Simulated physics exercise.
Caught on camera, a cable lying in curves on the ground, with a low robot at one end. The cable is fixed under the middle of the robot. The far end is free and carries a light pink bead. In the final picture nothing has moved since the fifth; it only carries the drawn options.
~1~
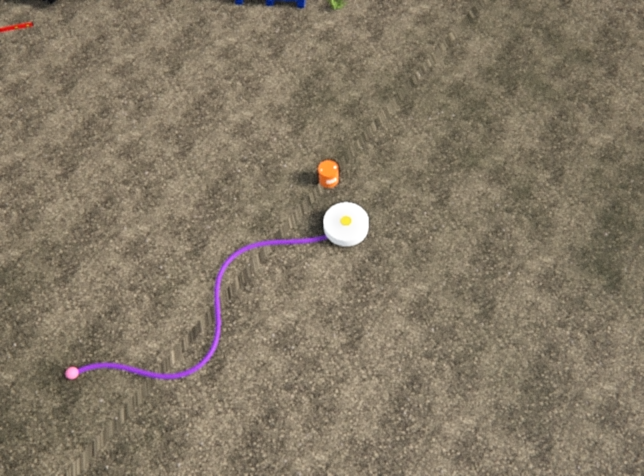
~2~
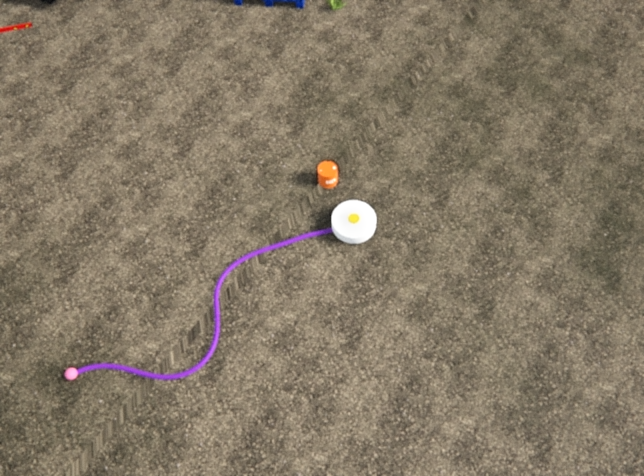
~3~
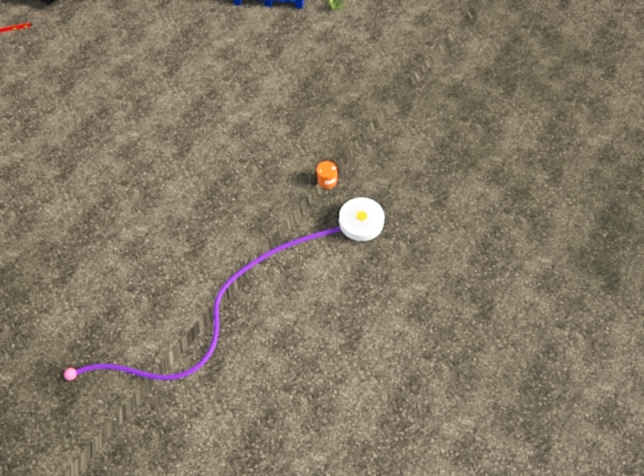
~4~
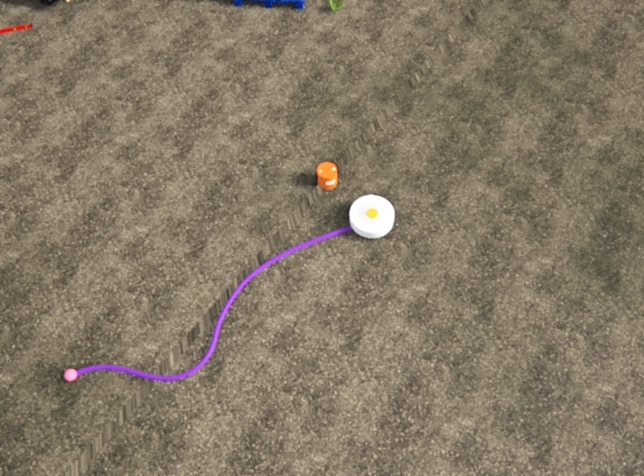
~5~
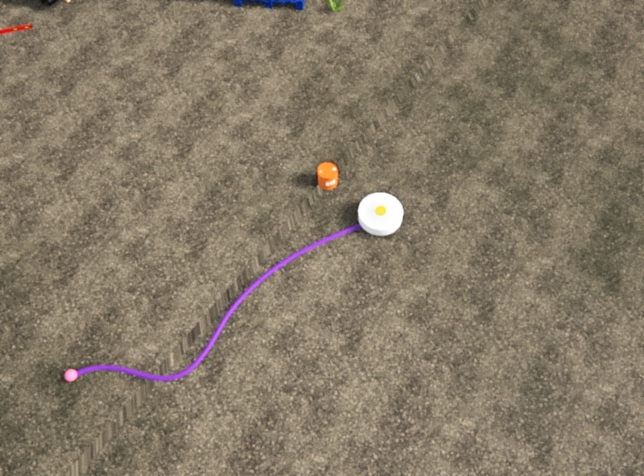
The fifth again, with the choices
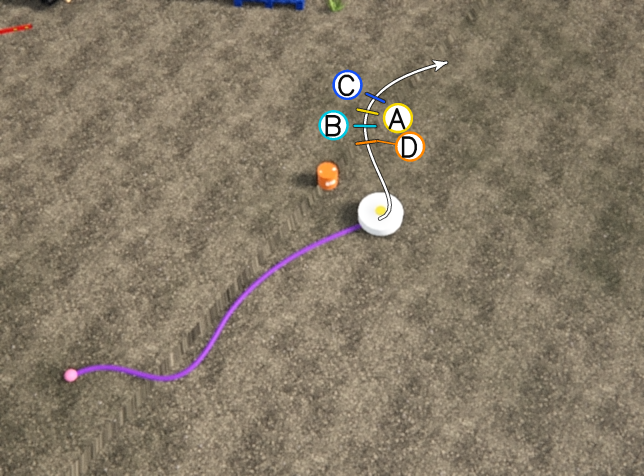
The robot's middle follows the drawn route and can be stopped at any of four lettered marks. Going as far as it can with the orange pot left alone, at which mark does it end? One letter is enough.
No farther than D.
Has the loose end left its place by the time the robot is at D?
By then, yes.
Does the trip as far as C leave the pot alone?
For that mark, no.
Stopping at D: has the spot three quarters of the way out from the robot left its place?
Yes.
On the copy, A at (367, 112); B at (365, 126); C at (375, 98); D at (367, 142); the route from (380, 219) via (366, 116) to (447, 62).
On D. First, robot (387, 188), middle of the cable (256, 300), free end (77, 373).
Then, robot (376, 161), middle of the cable (270, 285), free end (97, 369).
Finally, robot (367, 138), middle of the cable (280, 266), free end (118, 363); nothing has been touched.
By contrast, A brings the cable against the pot; B brings the cable against the pot; C brings the cable against the pot.
